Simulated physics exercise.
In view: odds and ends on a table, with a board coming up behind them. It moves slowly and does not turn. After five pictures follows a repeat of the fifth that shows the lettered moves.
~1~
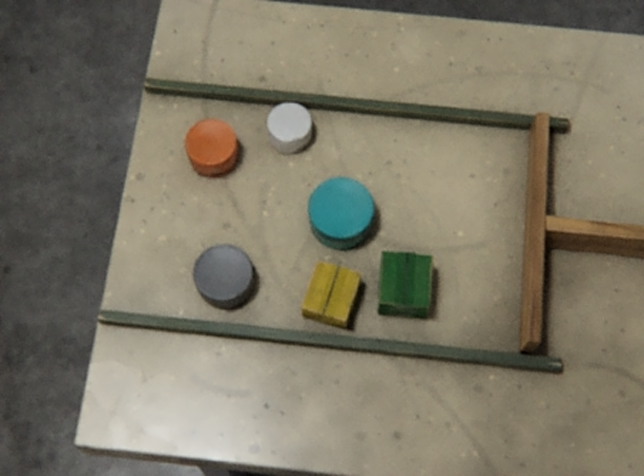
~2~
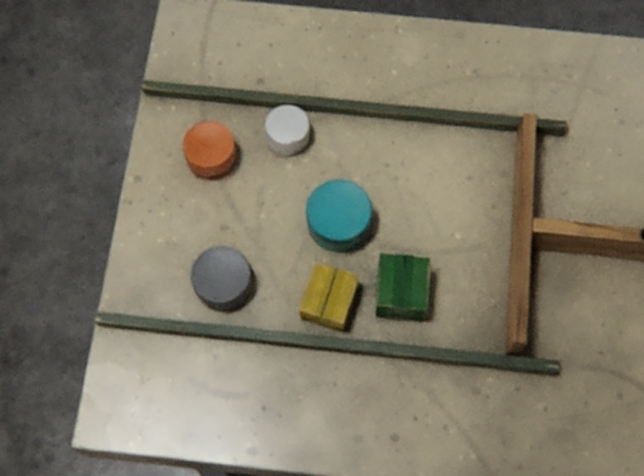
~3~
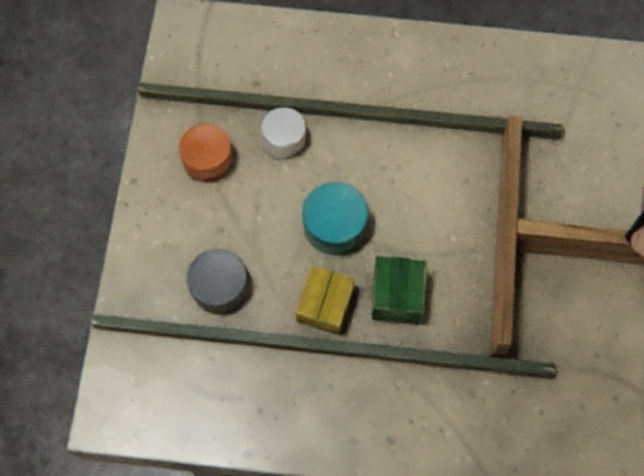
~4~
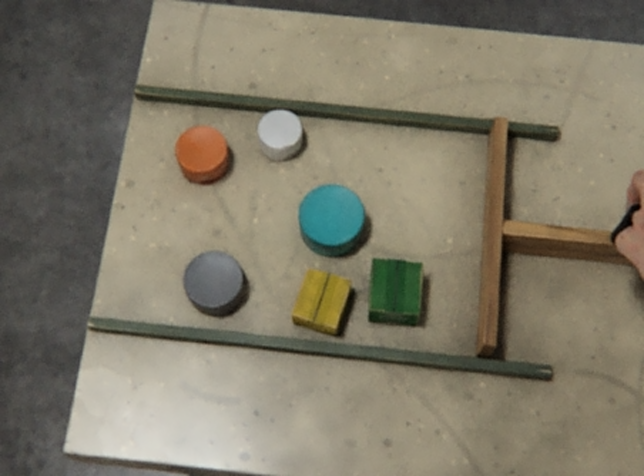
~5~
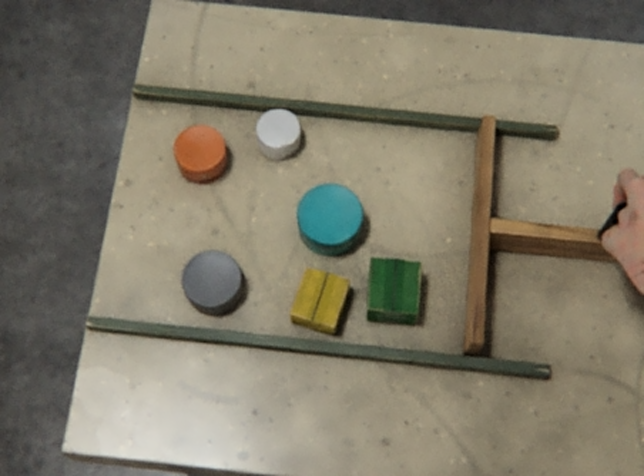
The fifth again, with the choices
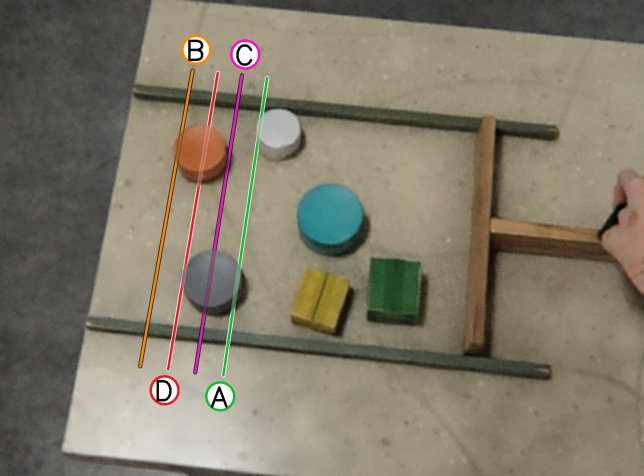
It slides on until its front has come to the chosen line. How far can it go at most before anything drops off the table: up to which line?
Line A.
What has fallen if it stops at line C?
The grey tub goes over.
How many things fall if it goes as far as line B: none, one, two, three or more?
By then, two.
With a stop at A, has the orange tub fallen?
By then, no.
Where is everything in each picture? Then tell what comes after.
The first picture shows green box (405, 285); board (539, 222); orange tub (213, 149).
The second picture shows board (526, 223); turquoise jar (338, 216).
The third picture shows board (510, 225); yellow box (325, 300).
The fourth picture shows board (496, 226); orange tub (203, 155).
The fifth picture shows board (484, 224); turquoise jar (329, 220); white tin (279, 135); yellow box (320, 301).
On the marked copy, A at (246, 218); B at (168, 210); C at (220, 216); D at (194, 213).
Following A. Soon after the start, board (398, 215); yellow box (308, 301); green box (359, 288).
Later, board (312, 206); grey tub (170, 279); yellow box (222, 292).
In the end, board (250, 200); grey tub (108, 273); yellow box (159, 285); nothing has fallen.
As for the rest, B drops the grey tub and yellow box; C drops the grey tub; D drops the grey tub.
